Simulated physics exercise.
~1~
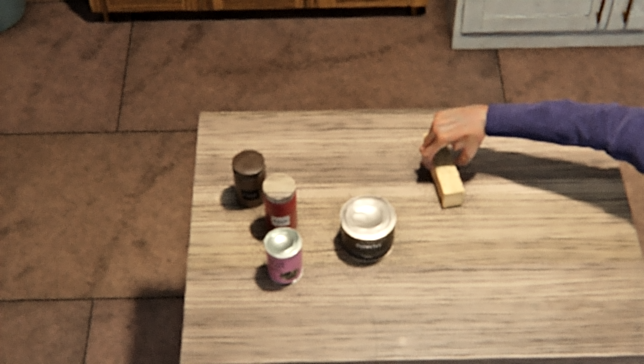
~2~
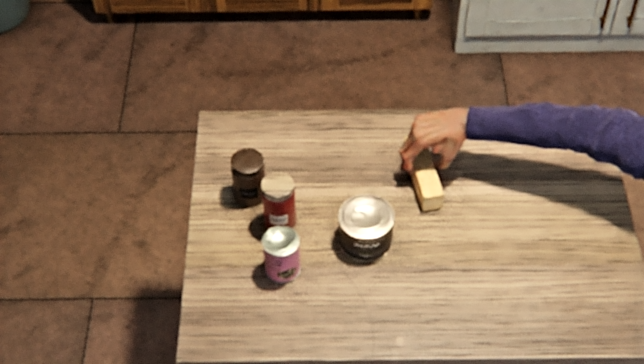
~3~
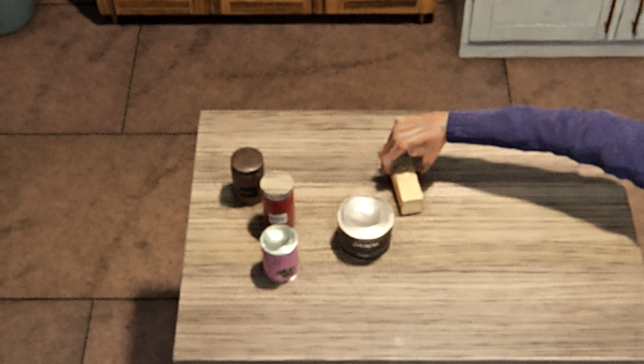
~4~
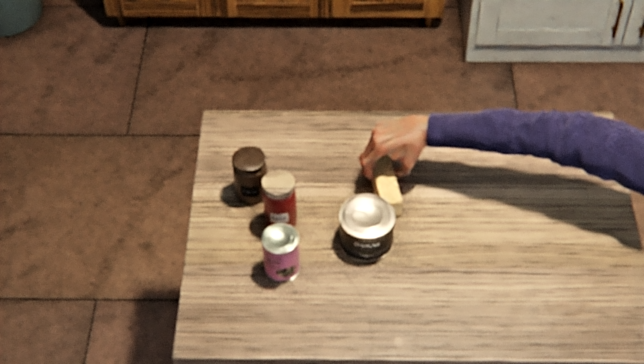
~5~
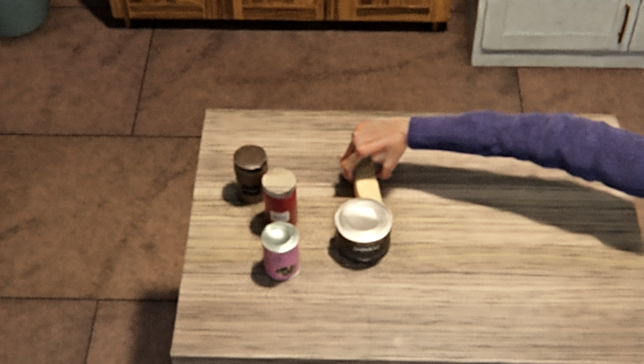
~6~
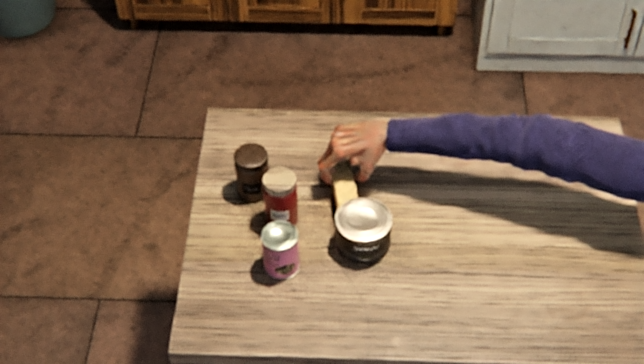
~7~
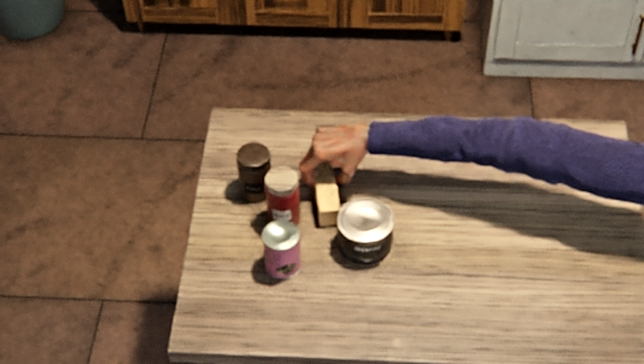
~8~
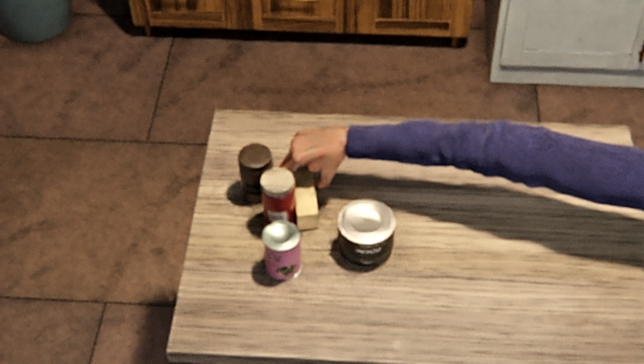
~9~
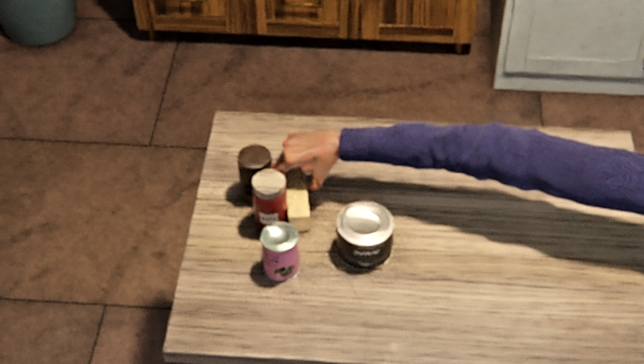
At the start, a hand in a purple sleeve holds a pale yellow block on the right part of a wooden table, with a black tub near the middle and a brown jar, a red jar and a pink tin grouped to its left. The hand slides the block steadily left, passing behind the black tub without moving it. The block then comes up beside the red jar and nudges it slightly left. At the end, the hand and block rest against the red jar, which stays upright, while the tub, brown jar and pink tin stand in their places.
